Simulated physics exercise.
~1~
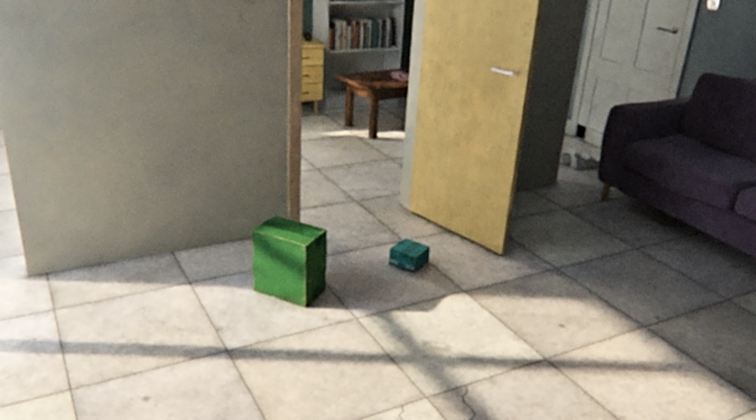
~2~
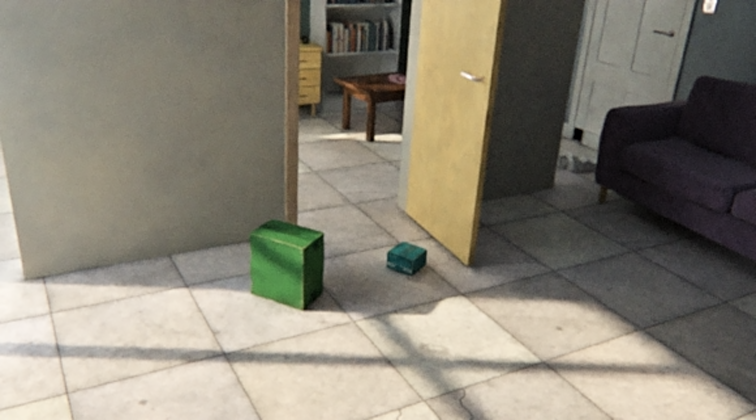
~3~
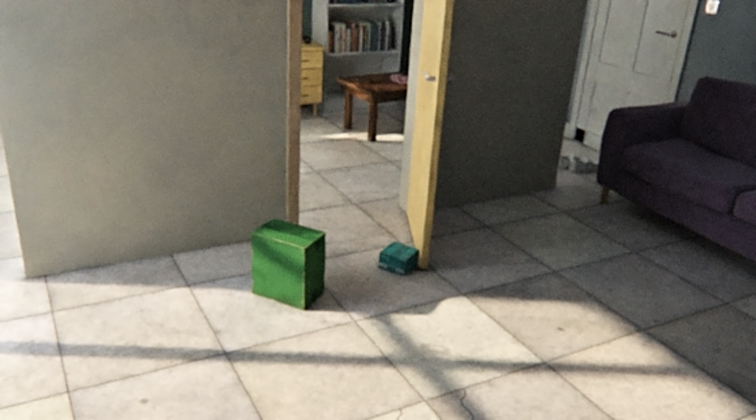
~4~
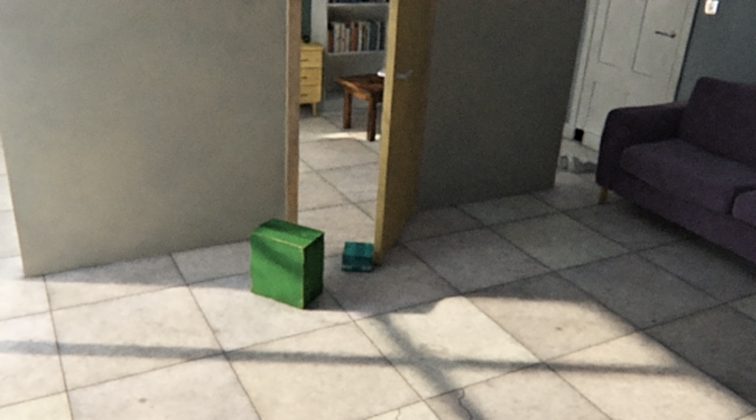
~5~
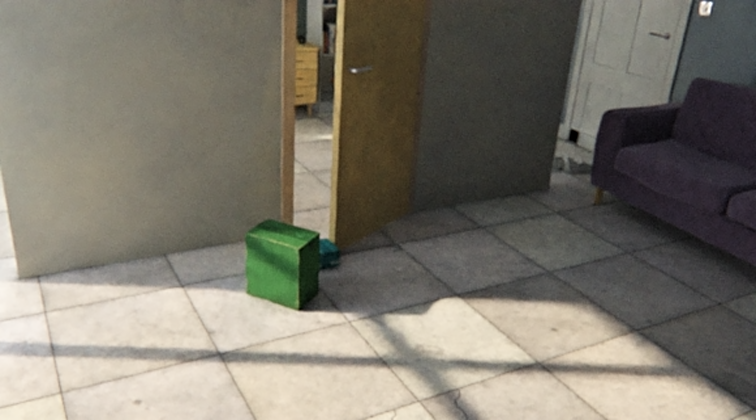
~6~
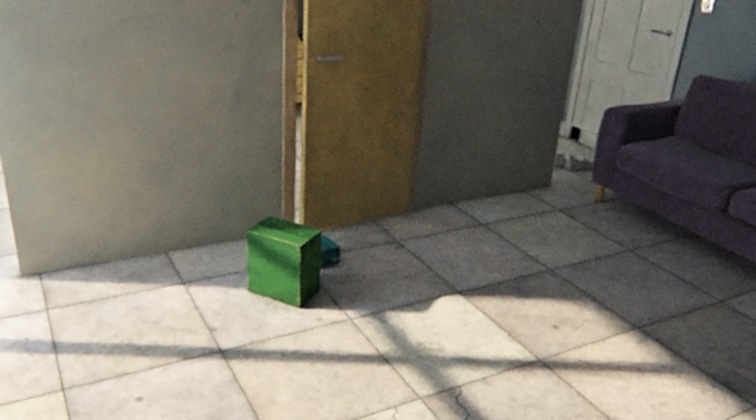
A yellow door swings nearly shut, shifting a turquoise box left behind a still green box.
